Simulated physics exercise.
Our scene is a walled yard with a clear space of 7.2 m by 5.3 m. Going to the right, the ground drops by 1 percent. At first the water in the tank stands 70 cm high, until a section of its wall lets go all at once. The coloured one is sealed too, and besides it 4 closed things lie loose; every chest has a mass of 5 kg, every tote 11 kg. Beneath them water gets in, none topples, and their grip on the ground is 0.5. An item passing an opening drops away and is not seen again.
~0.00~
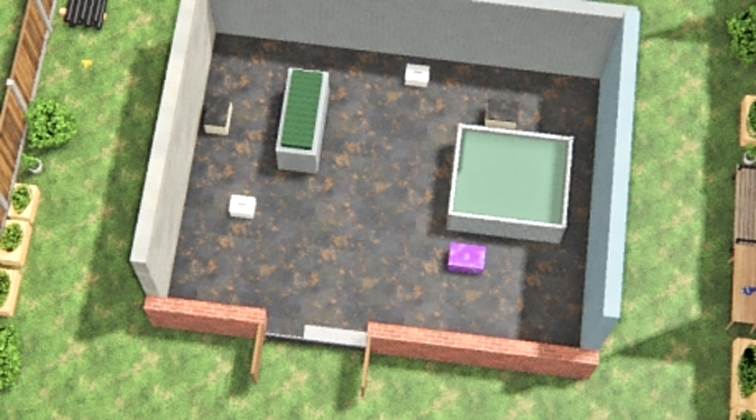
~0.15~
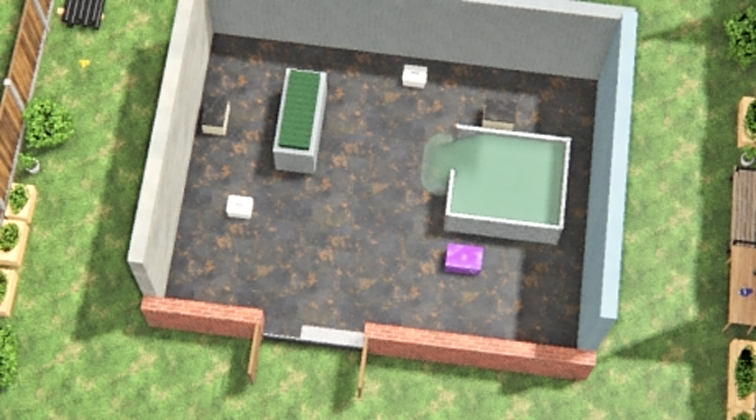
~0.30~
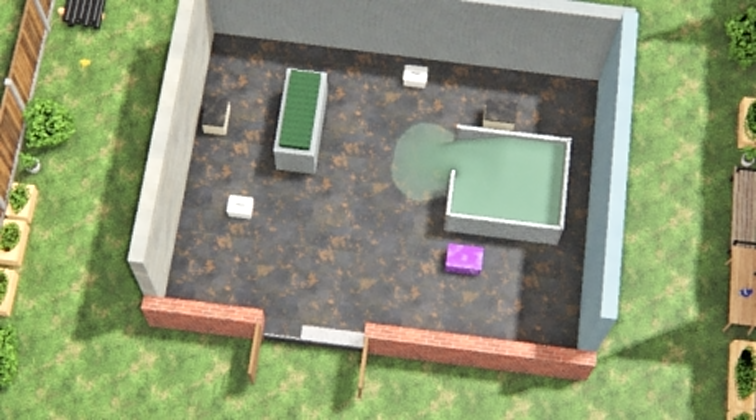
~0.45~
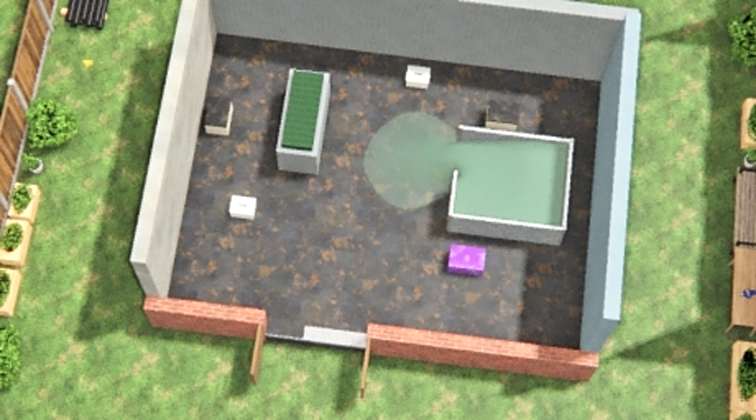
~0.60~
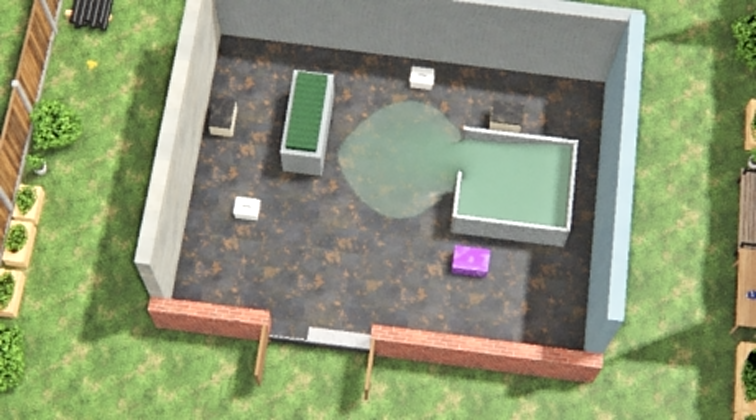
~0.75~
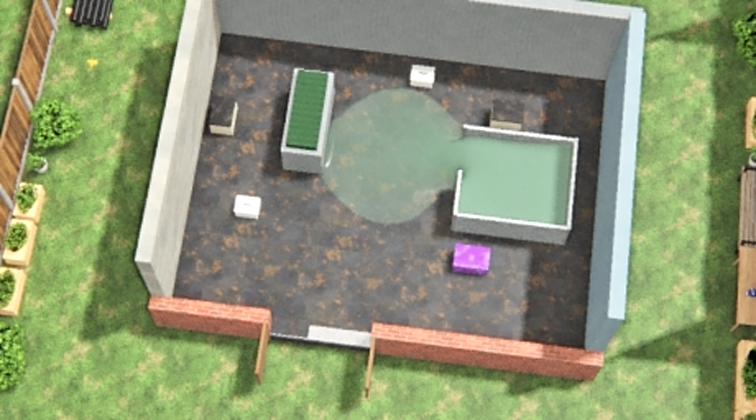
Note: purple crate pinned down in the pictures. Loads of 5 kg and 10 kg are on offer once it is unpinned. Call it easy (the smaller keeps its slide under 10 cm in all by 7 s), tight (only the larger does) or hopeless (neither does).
Easy.
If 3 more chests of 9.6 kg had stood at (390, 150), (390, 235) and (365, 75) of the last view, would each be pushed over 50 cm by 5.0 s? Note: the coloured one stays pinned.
In the given order, I'd say greater, smaller, greater.
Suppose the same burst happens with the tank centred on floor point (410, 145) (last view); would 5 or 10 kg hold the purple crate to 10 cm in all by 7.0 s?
Then the lighter mass suffices.
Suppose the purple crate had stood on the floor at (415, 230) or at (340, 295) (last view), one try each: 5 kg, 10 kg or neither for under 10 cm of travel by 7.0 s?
Respectively, first option suffices; neither option.
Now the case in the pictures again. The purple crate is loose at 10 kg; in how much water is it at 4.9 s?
About 0 cm.
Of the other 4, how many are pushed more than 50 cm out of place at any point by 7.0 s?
I count 3.
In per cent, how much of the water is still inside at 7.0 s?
I'd say some 92 percent hasn't gone yet.
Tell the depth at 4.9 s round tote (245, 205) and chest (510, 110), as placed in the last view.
First roughly 12 cm, second roughly 2 cm.
After 1.4 s the purple crate would be 0 cm from its start with 5 kg and 0 cm from its start with 10 kg; 0 cm of water round it then.
After 3.1 s the purple crate would be 0 cm from its start with 5 kg and 0 cm from its start with 10 kg; 0 cm of water round it then.
After 4.9 s the purple crate would be 0 cm from its start with 5 kg and 0 cm from its start with 10 kg; 0 cm of water round it then.
After 7.0 s the purple crate would be 0 cm from its start with 5 kg and 0 cm from its start with 10 kg; 0 cm of water round it then.
